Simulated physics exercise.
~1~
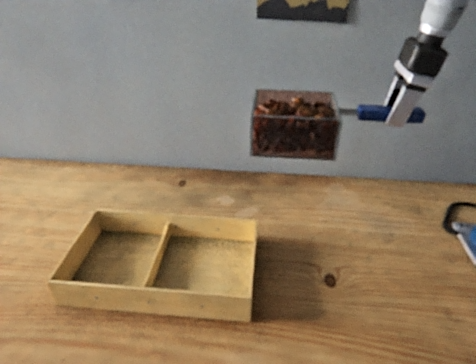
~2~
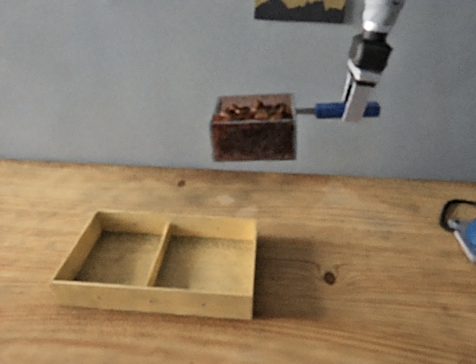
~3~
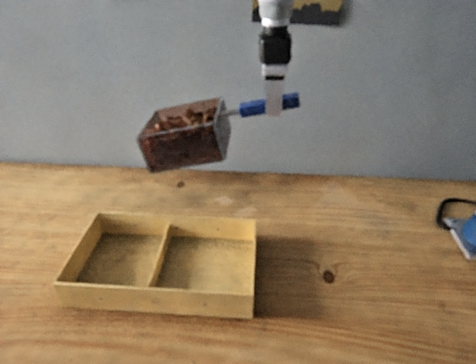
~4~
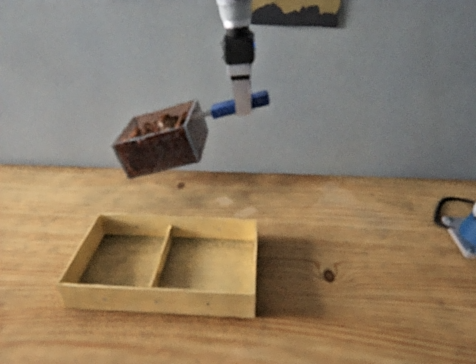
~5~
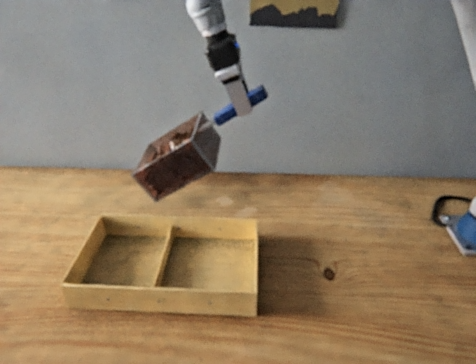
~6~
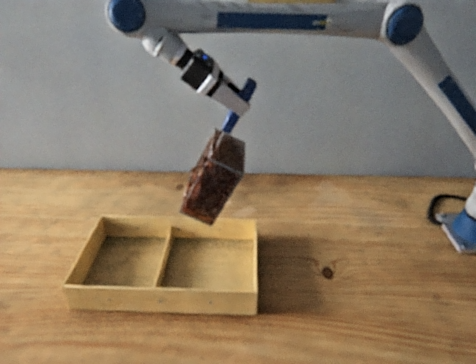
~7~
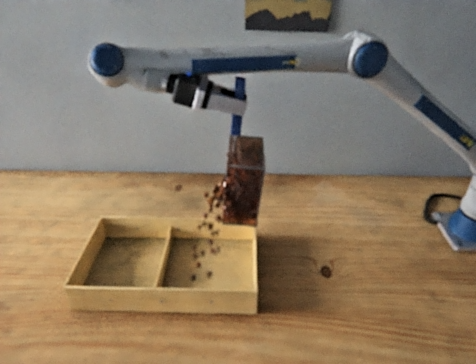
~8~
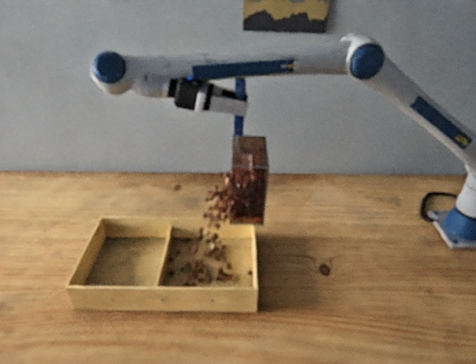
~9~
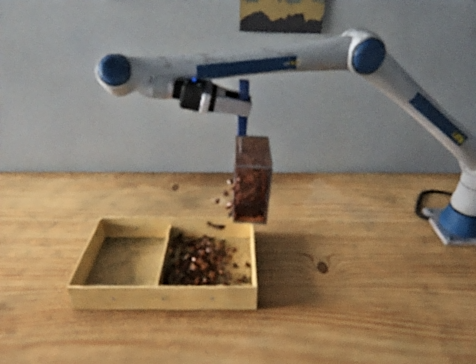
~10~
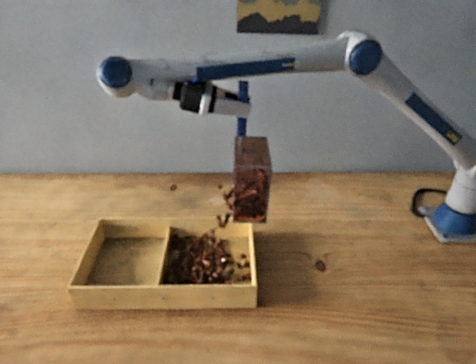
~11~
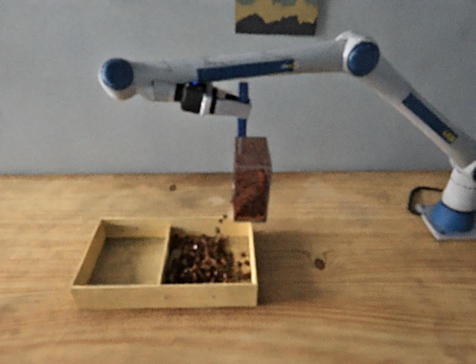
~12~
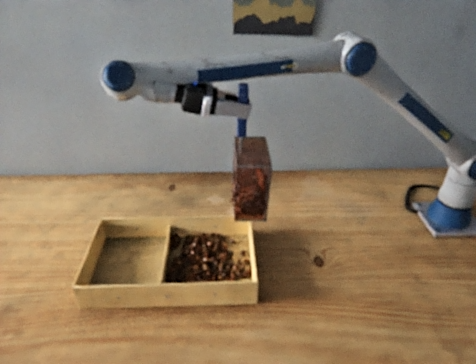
A robot arm carries a clear box of brown pellets left above a divided wooden crate, then tips it steeply so pellets pour into the crate's right compartment, where they settle in a heap while the left stays empty and some remain in the box.
